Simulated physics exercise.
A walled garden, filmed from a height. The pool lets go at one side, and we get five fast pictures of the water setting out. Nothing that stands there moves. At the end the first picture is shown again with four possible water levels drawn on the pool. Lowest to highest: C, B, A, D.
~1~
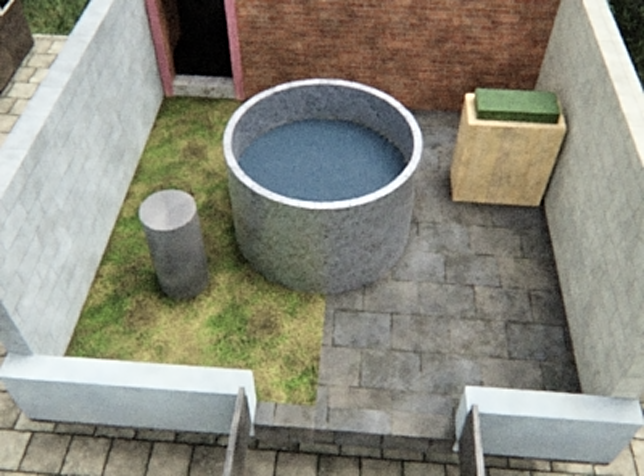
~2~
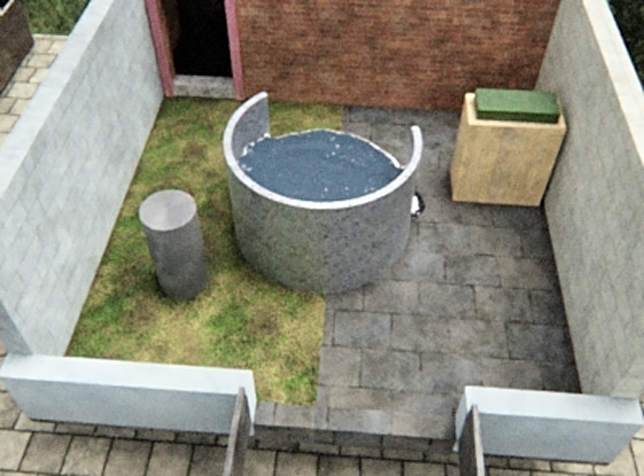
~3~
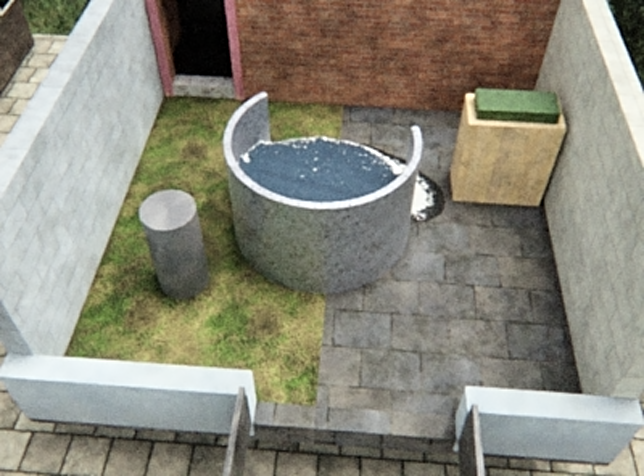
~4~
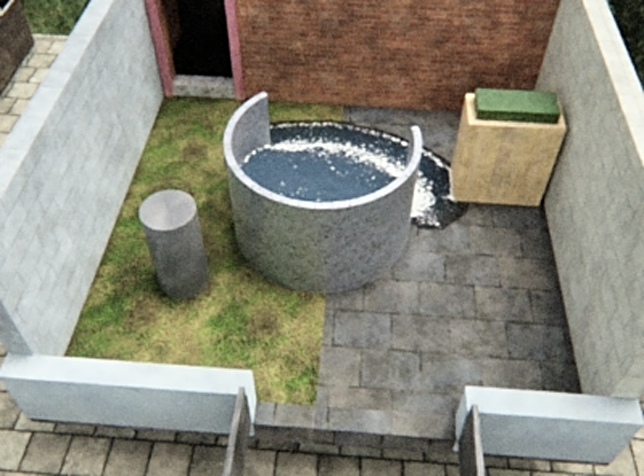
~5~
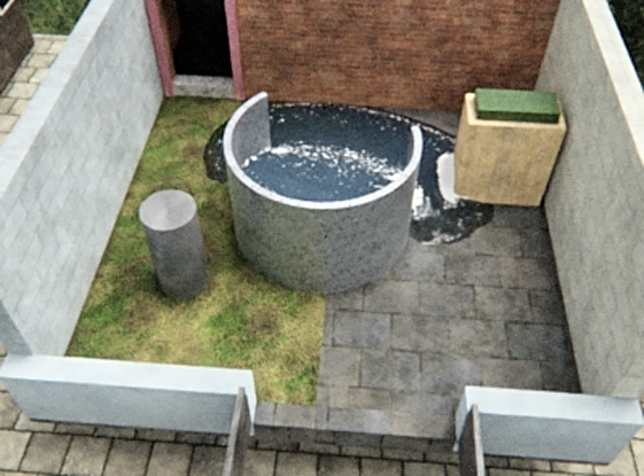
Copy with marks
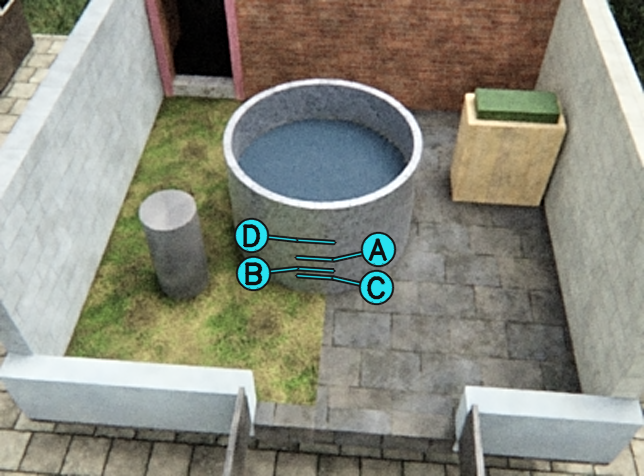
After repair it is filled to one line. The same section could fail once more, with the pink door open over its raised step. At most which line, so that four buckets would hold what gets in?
D.
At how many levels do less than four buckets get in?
All four.
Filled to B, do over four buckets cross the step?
No, not at all.
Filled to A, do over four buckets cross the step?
No.
On the marked copy, A at (315, 258); B at (315, 269); C at (315, 276); D at (315, 241); from the bottom up C, B, A, D.
Choosing A, nothing gets over.
Choosing B, nothing gets over.
Choosing C, nothing gets over.
Choosing D, a bucket or two gets in.
